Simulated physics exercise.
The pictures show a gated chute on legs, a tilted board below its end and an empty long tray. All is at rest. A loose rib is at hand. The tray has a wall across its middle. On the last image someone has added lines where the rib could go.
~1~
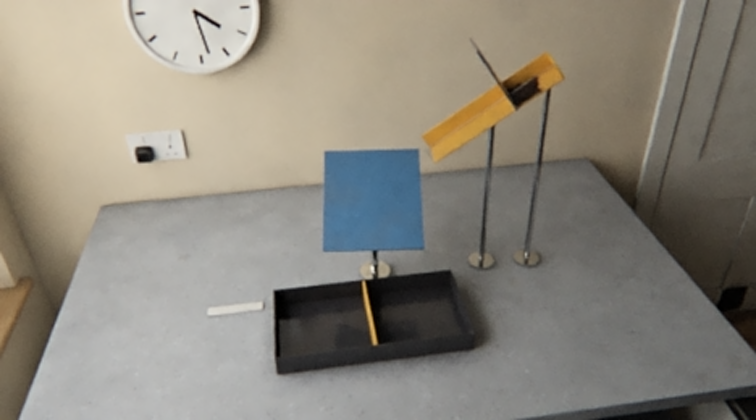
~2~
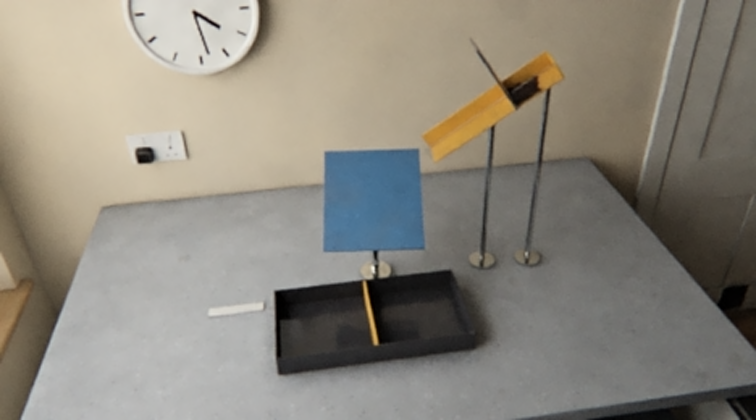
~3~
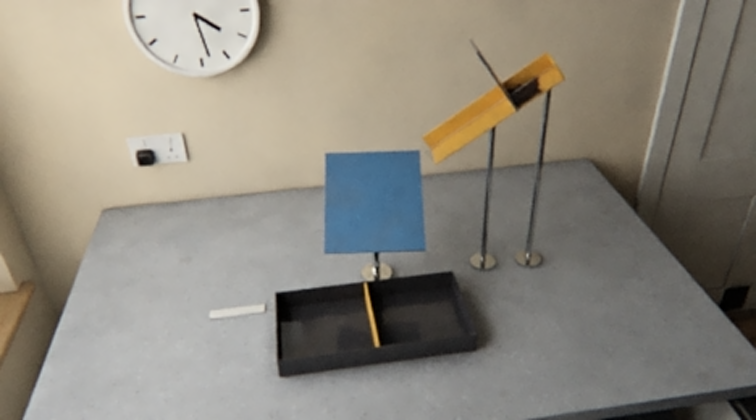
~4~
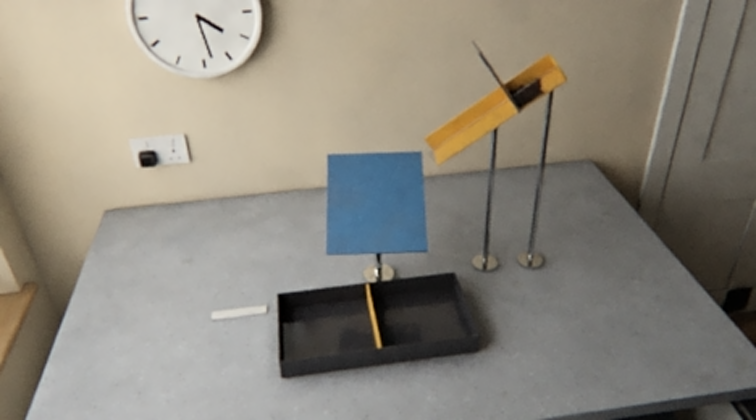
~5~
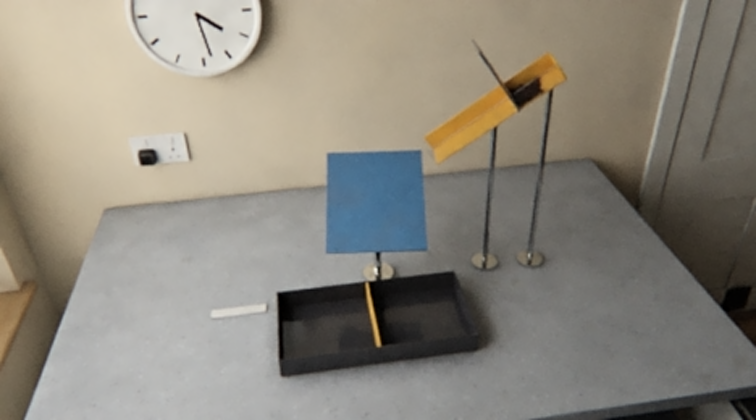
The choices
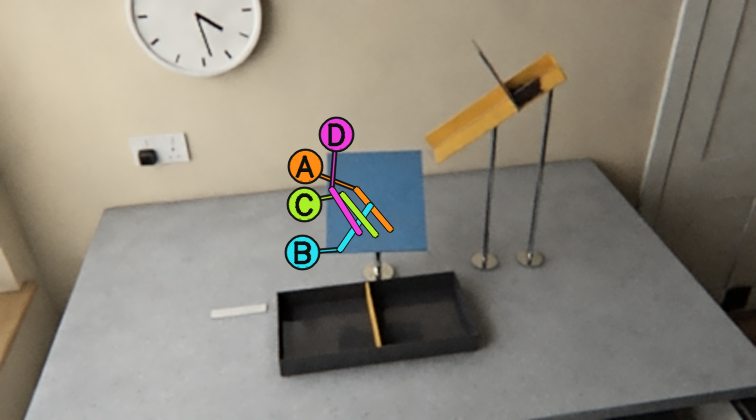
Nothing moves on the grey tabletop, seen from slightly above and in front against a beige wall, apart from a very faint shift of the camera. A yellow chute with a dark load behind its gate slopes down leftward on two thin legs at the right. A tilted blue board stands near the centre behind an empty black tray with a yellow divider, a pale strip lies to the left, and a white clock and a socket are on the wall.
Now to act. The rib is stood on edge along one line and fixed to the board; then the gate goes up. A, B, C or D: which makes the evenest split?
D beats the others.
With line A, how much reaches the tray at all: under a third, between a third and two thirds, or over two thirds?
It is over two thirds.
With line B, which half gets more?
More lands on the left.
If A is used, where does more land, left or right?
Right.
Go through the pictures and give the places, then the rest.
Load behind the gate at (519, 92), allspice berries; lip of the chute at (433, 156), sloping gently, in the first frame.
Middle of the board at (373, 198), tilted fairly steeply; middle of its low edge at (374, 250); of its high edge at (372, 150), in the second frame.
Front corners of the tray at (278, 360) and (477, 334); front end of its middle wall at (379, 347), in the third frame.
Middle of the load at (522, 94); lip at (436, 159), in the fourth frame.
Middle of the load at (522, 92); lip at (436, 157), in the fifth frame.
On the marked copy, line A from (356, 189) to (390, 229); line B from (370, 205) to (340, 249); line C from (342, 194) to (375, 234); line D from (331, 189) to (359, 232).
Choosing A, of what is caught, a stray few in the left half, nearly all in the right.
Choosing B, of what is caught, most in the left half, about a quarter in the right.
Choosing C, of what is caught, a small part in the left half, nearly all in the right.
Choosing D, of what is caught, about a third in the left half, about two thirds in the right.
